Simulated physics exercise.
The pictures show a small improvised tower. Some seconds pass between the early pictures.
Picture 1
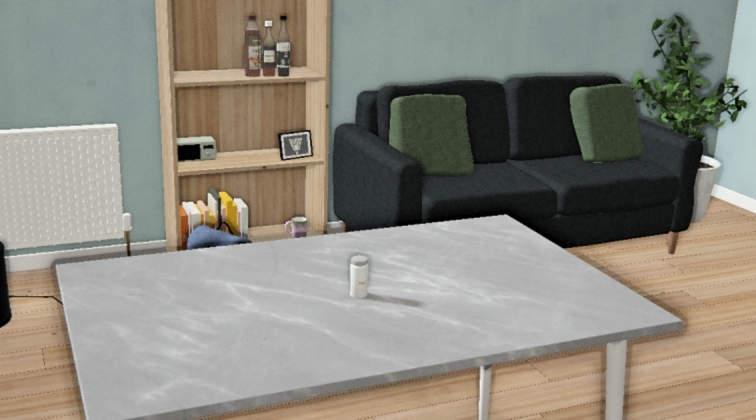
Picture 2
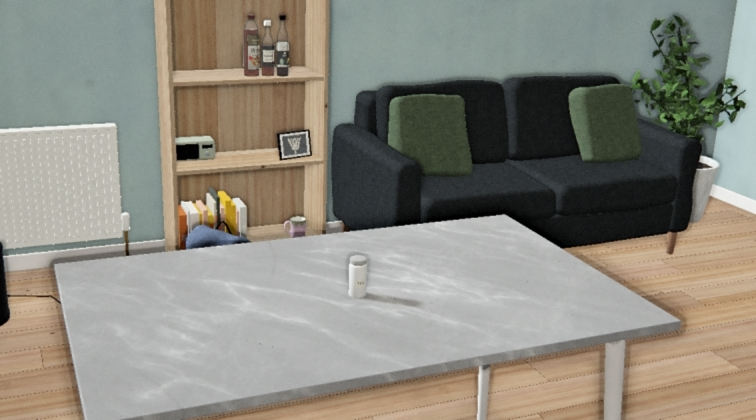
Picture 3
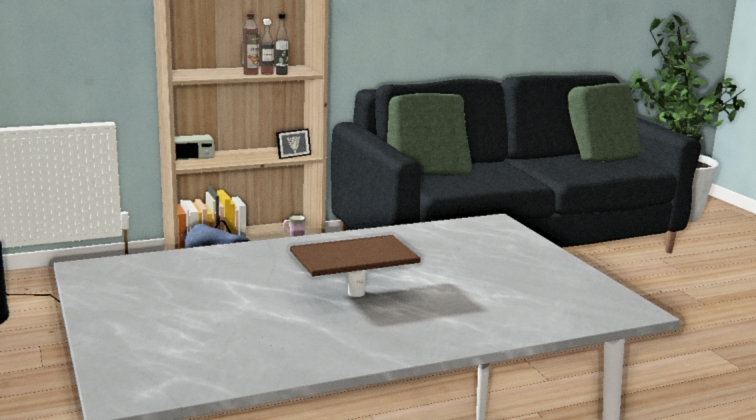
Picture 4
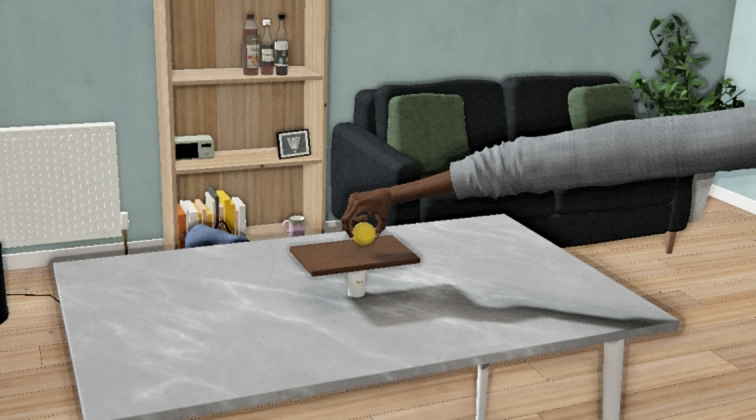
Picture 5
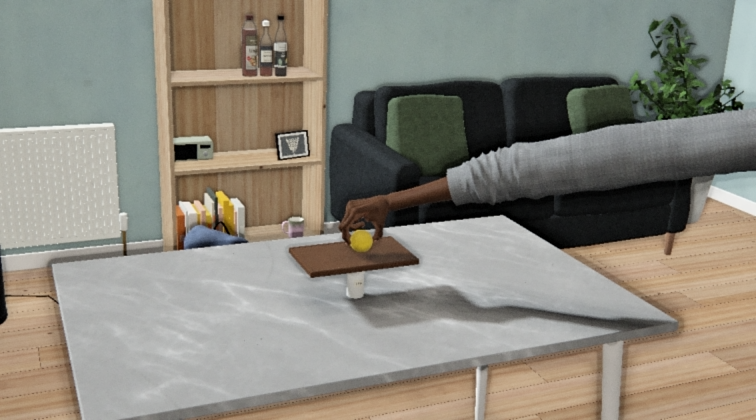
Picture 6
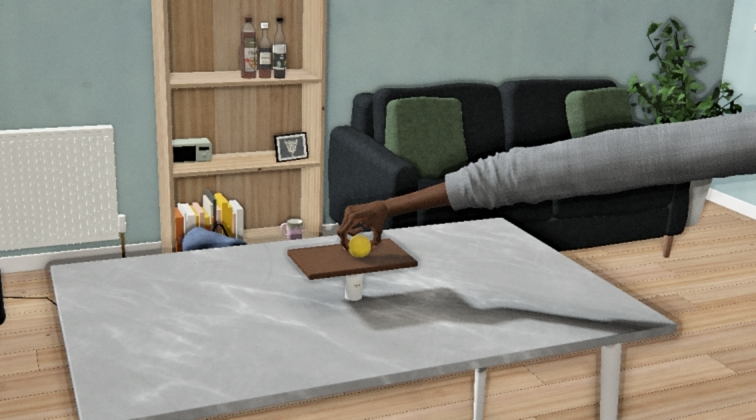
A brown board appears atop a white shaker, and a hand lowers a yellow lemon onto it.
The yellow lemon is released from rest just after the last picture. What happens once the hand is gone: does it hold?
Outcome: The stack stays up.
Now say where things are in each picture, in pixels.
In the first frame, the last thing is not in view yet; white shaker (359, 277).
In the second frame, the last thing is not in view yet; white shaker (358, 277).
In the third frame, the last thing is not in view yet; white shaker (357, 276).
The fourth frame shows on its way; yellow lemon (364, 234); white shaker (357, 276).
The fifth frame shows on its way; yellow lemon (361, 241); white shaker (356, 277).
The sixth frame shows in place under the hand; yellow lemon (360, 246); white shaker (354, 279).
Then, 0.20 s on from there, no change.
Then, 0.50 s on from there, yellow lemon resting near (360, 247).
In the end, all 3 unmoved. At the end, from the last picture's camera, yellow lemon near (360, 247). The stack keeps its balance.
